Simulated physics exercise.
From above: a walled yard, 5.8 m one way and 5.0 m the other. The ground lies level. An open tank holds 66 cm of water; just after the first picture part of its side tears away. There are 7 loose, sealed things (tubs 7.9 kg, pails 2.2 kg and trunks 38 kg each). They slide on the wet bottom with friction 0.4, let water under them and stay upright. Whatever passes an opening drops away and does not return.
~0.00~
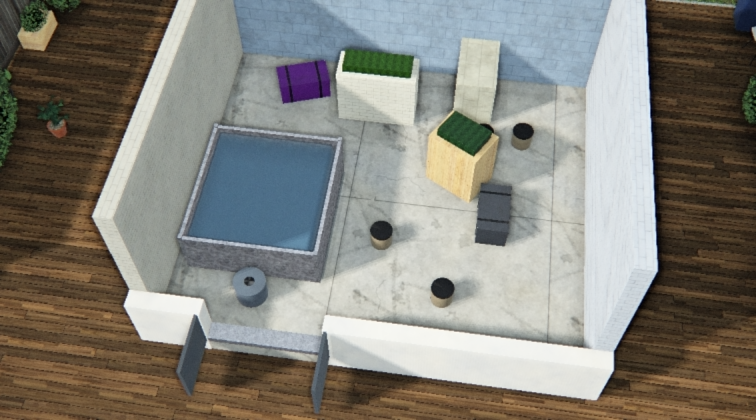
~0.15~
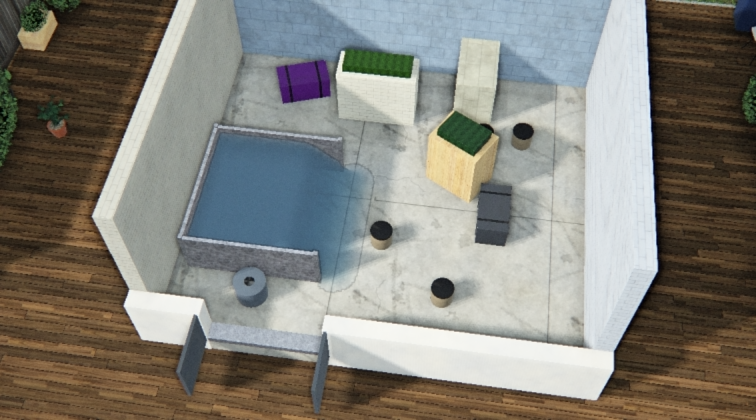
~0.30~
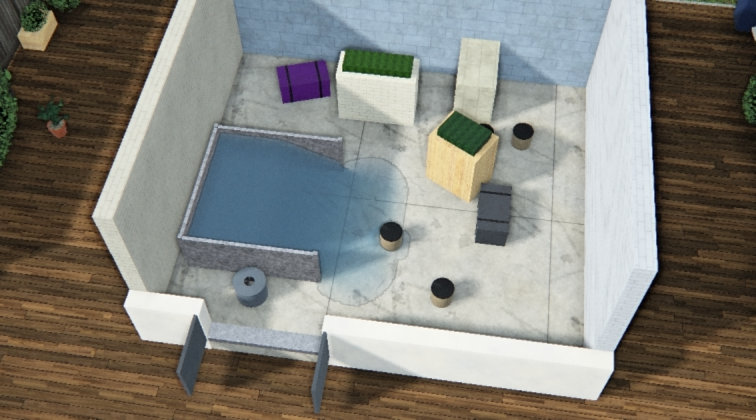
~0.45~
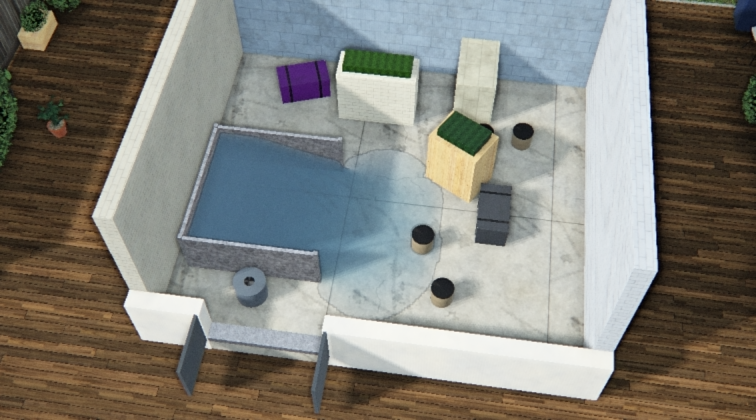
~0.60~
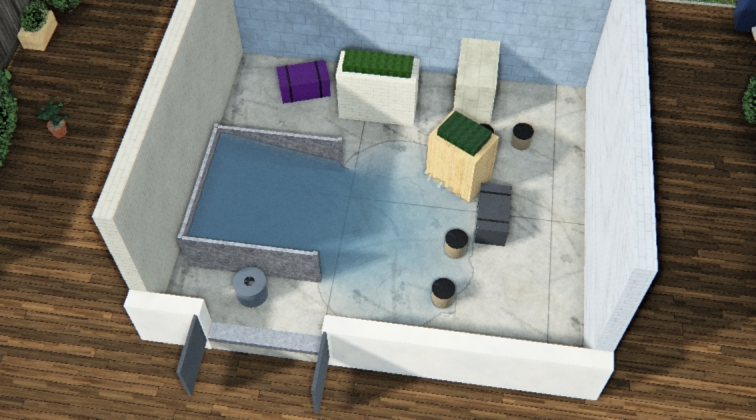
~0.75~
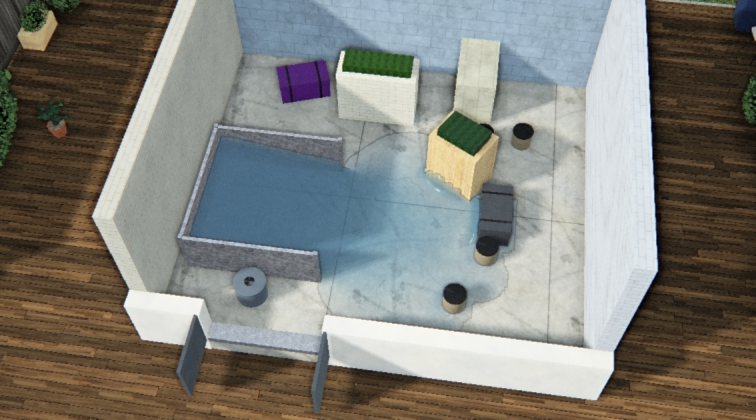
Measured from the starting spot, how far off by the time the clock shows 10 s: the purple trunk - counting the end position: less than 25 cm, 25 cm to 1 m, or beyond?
Purple trunk stays put.
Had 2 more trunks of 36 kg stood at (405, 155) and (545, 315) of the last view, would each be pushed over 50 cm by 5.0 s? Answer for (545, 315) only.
Answer: Over.
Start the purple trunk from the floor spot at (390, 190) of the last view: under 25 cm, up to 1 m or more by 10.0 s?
It travels far.
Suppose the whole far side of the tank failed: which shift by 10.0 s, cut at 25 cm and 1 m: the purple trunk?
In that case the purple trunk gets carried off.
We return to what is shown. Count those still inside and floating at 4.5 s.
I count 5.
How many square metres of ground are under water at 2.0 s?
About 18 m2.
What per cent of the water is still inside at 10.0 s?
Some 92 per cent remains.
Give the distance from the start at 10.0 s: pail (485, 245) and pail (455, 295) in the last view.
In that order: 100 cm, 200 cm.
After 2.0 s the purple trunk is near (303, 73), 0.0 m from its start, aground; 0 of 7 are out; 3 afloat.
After 4.5 s the purple trunk is near (303, 73), 0.0 m from its start, aground; 0 of 7 are out; 5 afloat.
After 7.0 s the purple trunk is near (303, 73), 0.0 m from its start, aground; 0 of 7 are out; 6 afloat.
After 10.0 s the purple trunk is near (303, 73), 0.0 m from its start, aground; 0 of 7 are out; 5 afloat.
